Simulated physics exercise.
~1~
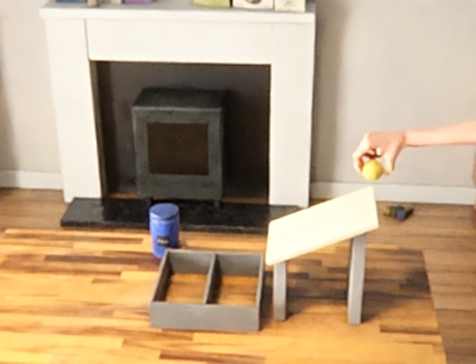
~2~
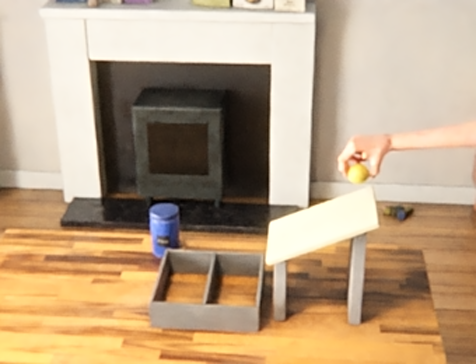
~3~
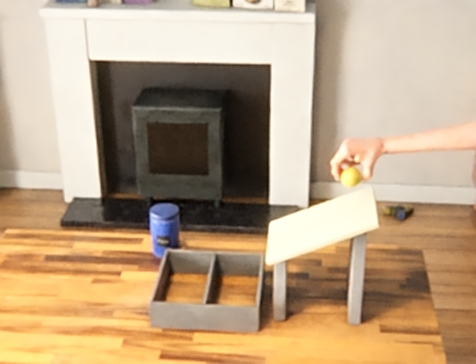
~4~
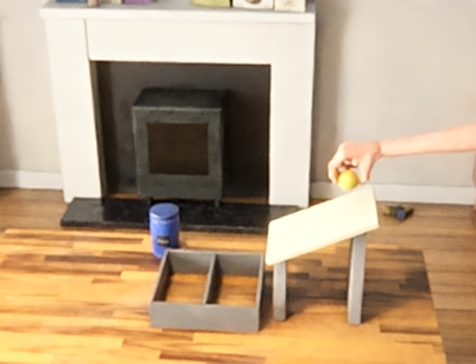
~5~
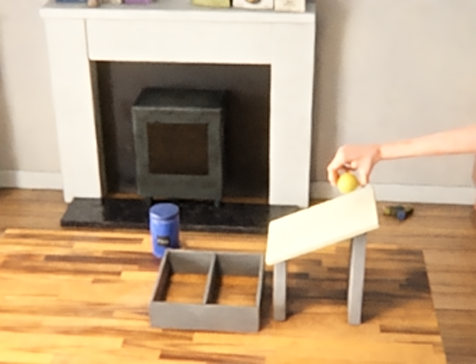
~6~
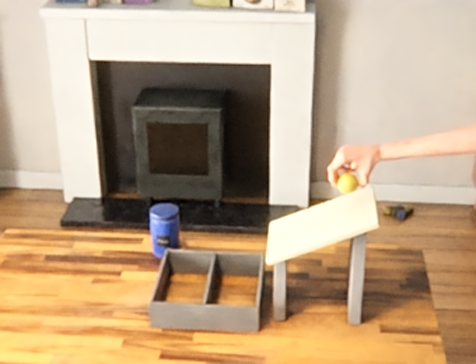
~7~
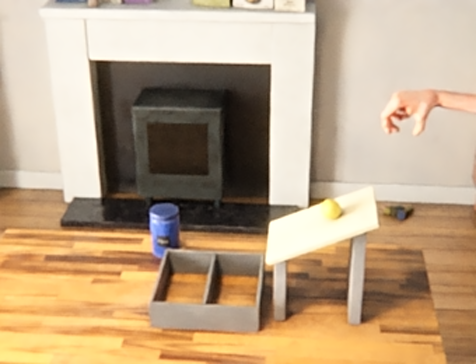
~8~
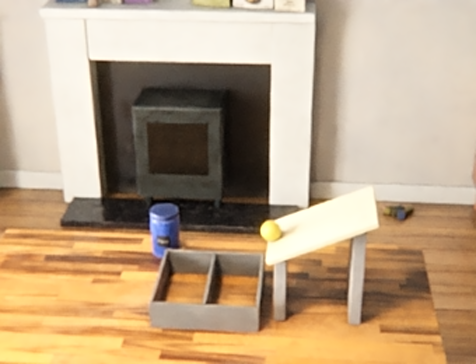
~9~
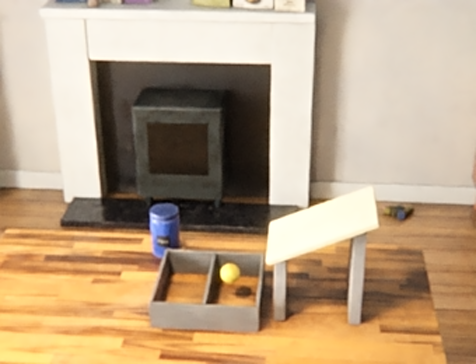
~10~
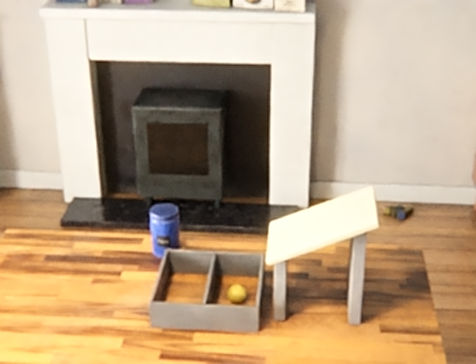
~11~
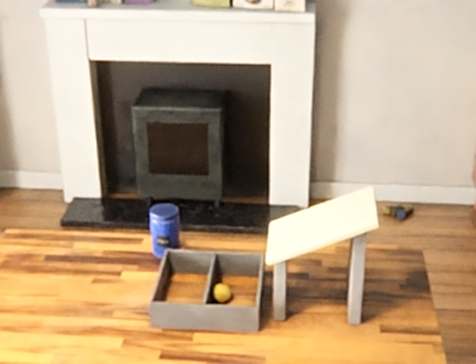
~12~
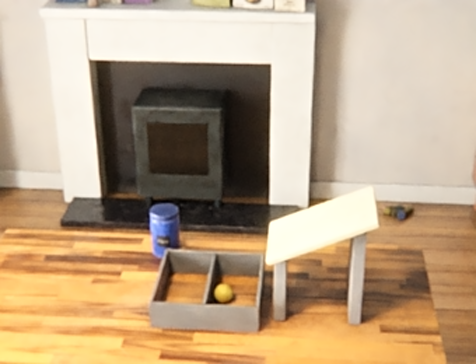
Living room floor by a fireplace, a hand releasing a yellow lemon that rolls down a sloping board into the tray's nearer bay.
